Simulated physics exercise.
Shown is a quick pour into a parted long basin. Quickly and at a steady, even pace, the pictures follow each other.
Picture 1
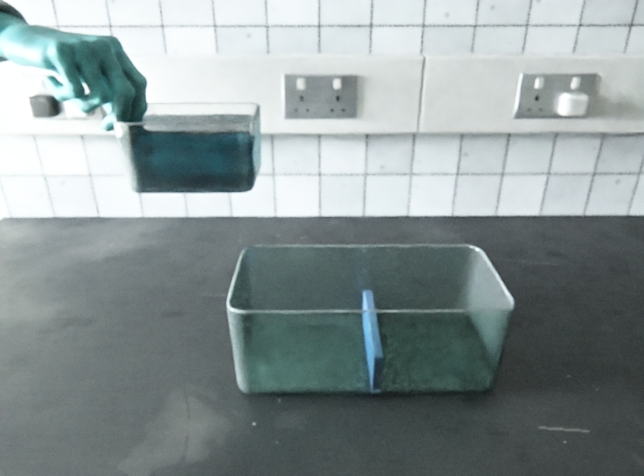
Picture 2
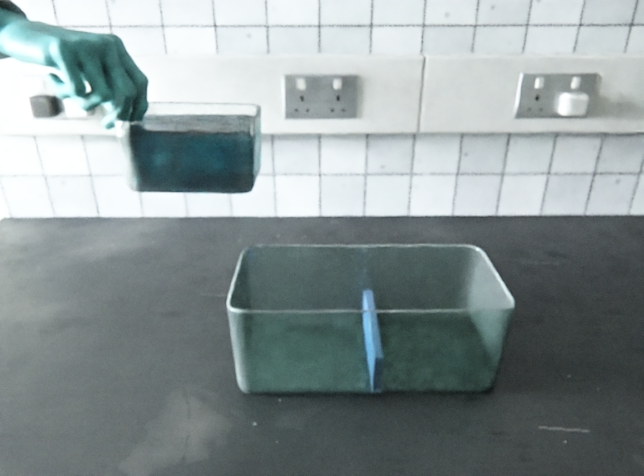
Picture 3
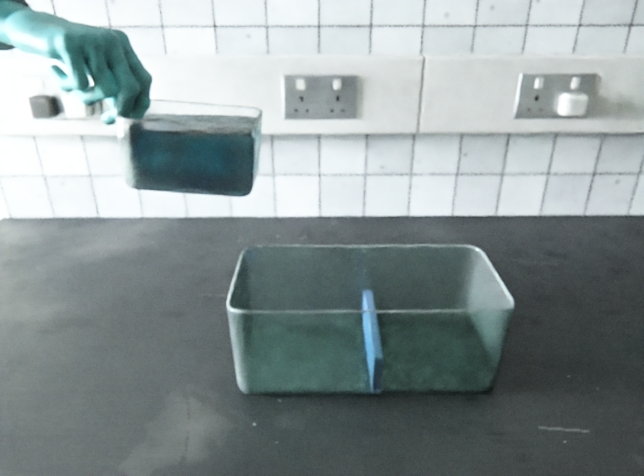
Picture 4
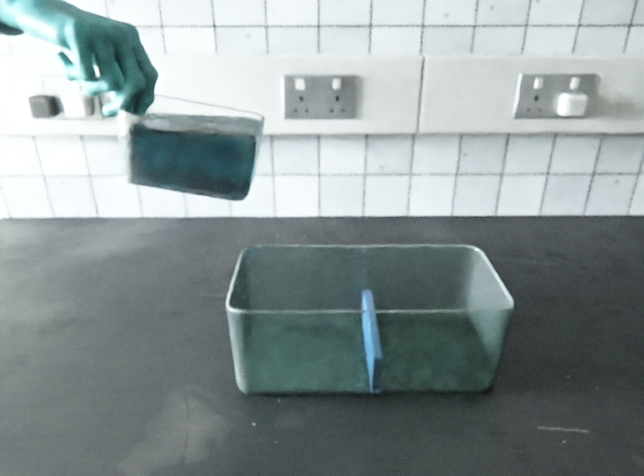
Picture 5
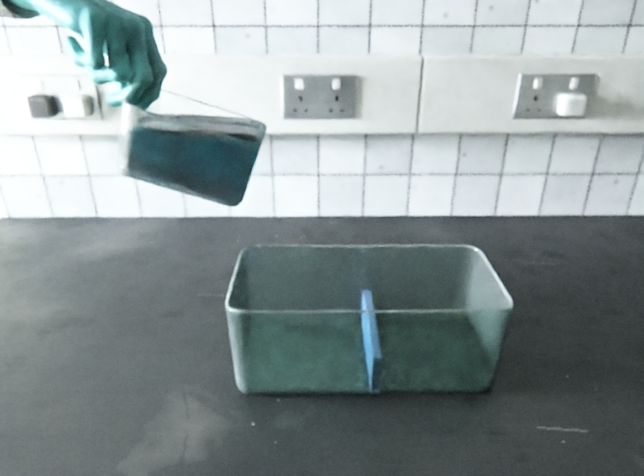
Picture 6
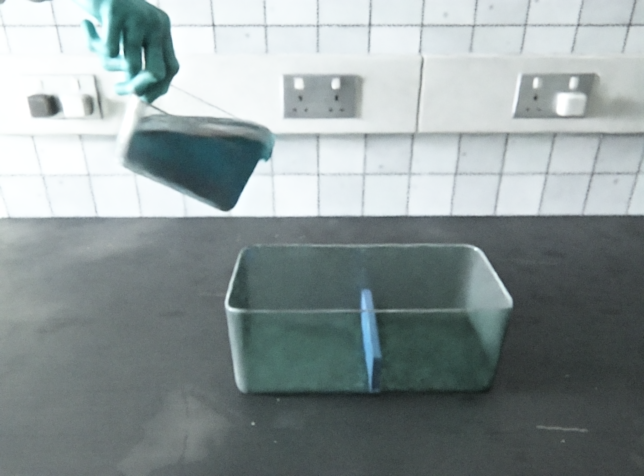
A teal-coloured hand at the upper left holds a small clear container of dark blue-green liquid above a dark worktop, seen from the front by a still camera. Below and to the right sits a long, empty-looking clear basin with a blue divider, before white tiles and wall sockets. The hand shifts rightward, tilting the container clockwise with gathering speed until liquid reaches over its right edge.
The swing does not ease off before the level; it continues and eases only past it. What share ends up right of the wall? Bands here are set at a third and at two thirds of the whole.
The amount on the right comes to less than a third of the whole.
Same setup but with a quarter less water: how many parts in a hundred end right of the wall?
Close to 5 per cent.
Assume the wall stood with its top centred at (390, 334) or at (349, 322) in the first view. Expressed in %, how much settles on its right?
About 15 per cent, then about 20 per cent.
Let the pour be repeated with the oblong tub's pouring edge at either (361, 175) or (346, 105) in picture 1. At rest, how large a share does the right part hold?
It would come to near 80 per cent, and then near 80 per cent.
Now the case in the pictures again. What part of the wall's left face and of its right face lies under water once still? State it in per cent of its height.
I'd put the left at about 50 and the right at about 0.
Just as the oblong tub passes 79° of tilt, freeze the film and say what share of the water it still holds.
About 35 % remains.
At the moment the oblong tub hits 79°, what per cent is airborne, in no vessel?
Share in flight: Approx. 45 %.
A moment on, the oblong tub is tipped on its side and 35 per cent is still to pour, 22 is left of the wall and 0 right of it.
Next, the oblong tub is tipped on its side and 10 per cent is still to pour, 80 is left of the wall and 1 right of it.
Then the oblong tub is tipped on its side and 3 per cent is still to pour, 89 is left of the wall and 4 right of it.
Later the oblong tub is tipped on its side and 1 per cent is still to pour, 92 is left of the wall and 5 right of it.
Finally, 93 per cent lies left of the wall, 5 right of it and 2 outside.
